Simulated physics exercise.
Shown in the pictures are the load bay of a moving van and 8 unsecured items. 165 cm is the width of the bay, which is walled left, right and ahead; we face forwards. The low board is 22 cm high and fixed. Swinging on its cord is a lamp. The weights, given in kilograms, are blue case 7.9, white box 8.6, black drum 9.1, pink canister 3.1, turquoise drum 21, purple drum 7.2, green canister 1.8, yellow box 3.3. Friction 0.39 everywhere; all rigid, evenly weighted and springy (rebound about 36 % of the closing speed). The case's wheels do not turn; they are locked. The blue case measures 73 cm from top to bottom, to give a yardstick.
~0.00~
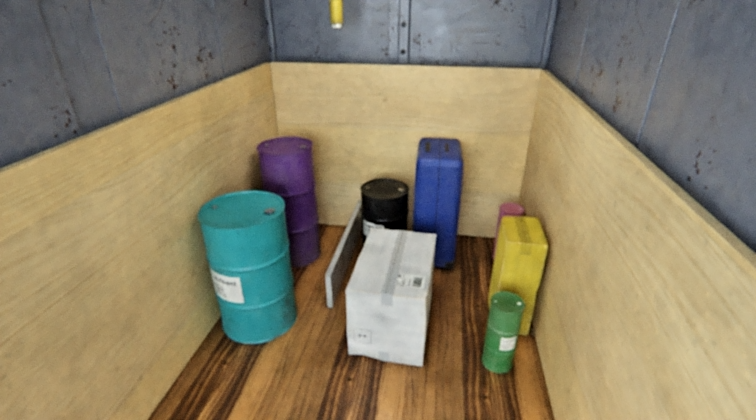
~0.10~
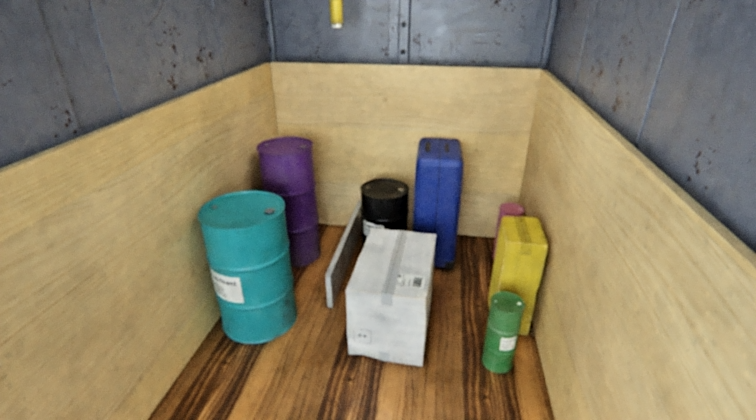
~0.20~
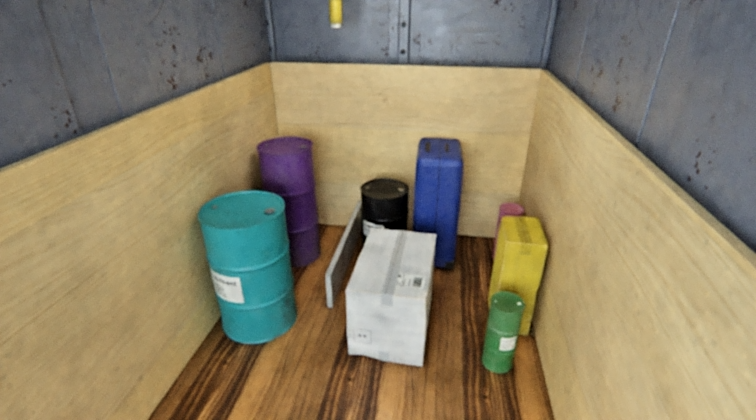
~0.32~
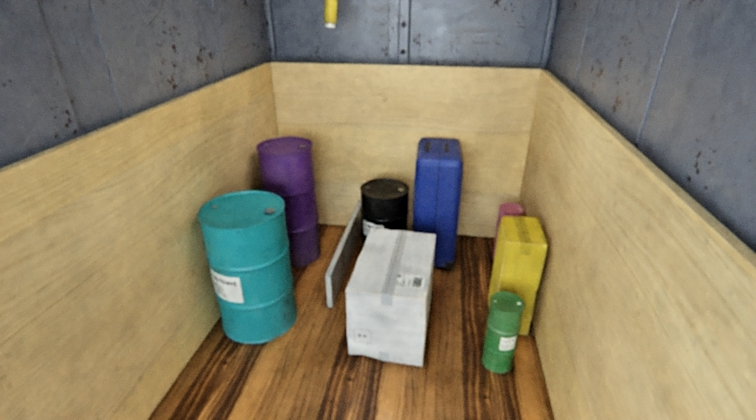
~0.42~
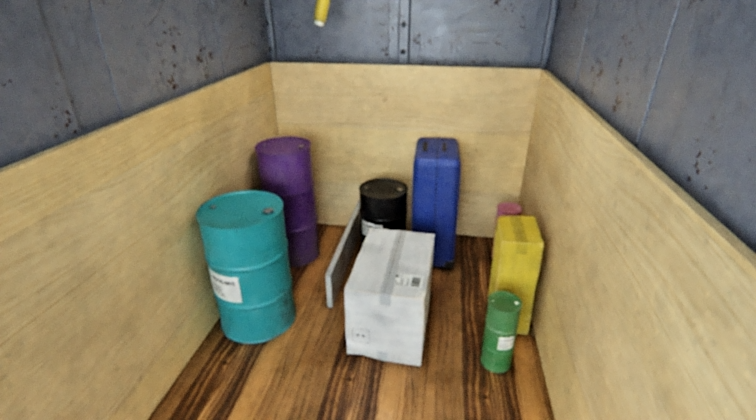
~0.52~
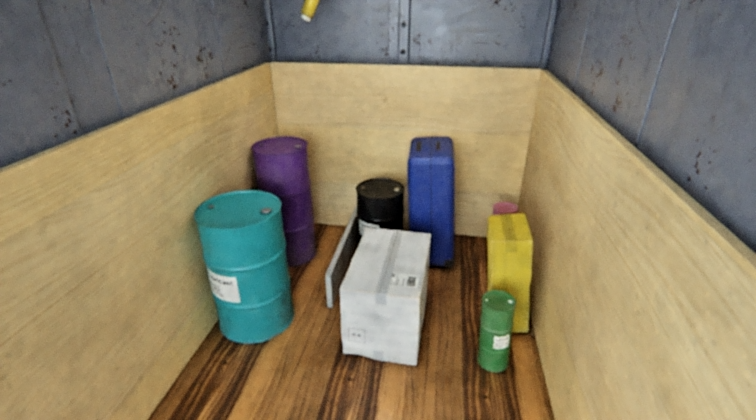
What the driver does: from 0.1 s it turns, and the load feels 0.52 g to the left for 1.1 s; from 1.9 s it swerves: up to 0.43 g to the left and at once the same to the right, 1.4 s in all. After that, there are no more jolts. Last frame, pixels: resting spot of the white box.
(362, 289).
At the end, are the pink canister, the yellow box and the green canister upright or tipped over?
The pink canister tips over; the yellow box tips over; the green canister falls over.
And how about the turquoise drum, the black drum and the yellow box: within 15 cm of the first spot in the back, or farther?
In short, the turquoise drum stays close to home, the black drum stays close to home, the yellow box leaves its position.
Around 0.82 s, push 0.52 g left; white box shifted 16 cm near (363, 288); yellow box at 59° to upright; pink canister at 52° to upright.
Around 1.02 s, push 0.37 g left; white box shifted 17 cm near (361, 289); yellow box on its side; green canister on its side.
Finally (4.3 s), on their side or leaning hard in the back, pink canister, green canister and yellow box; not toppled but over 15 cm from the start, white box; the other 4 still in place (within 15 cm). Final places as that camera would see them, white box near (362, 289).
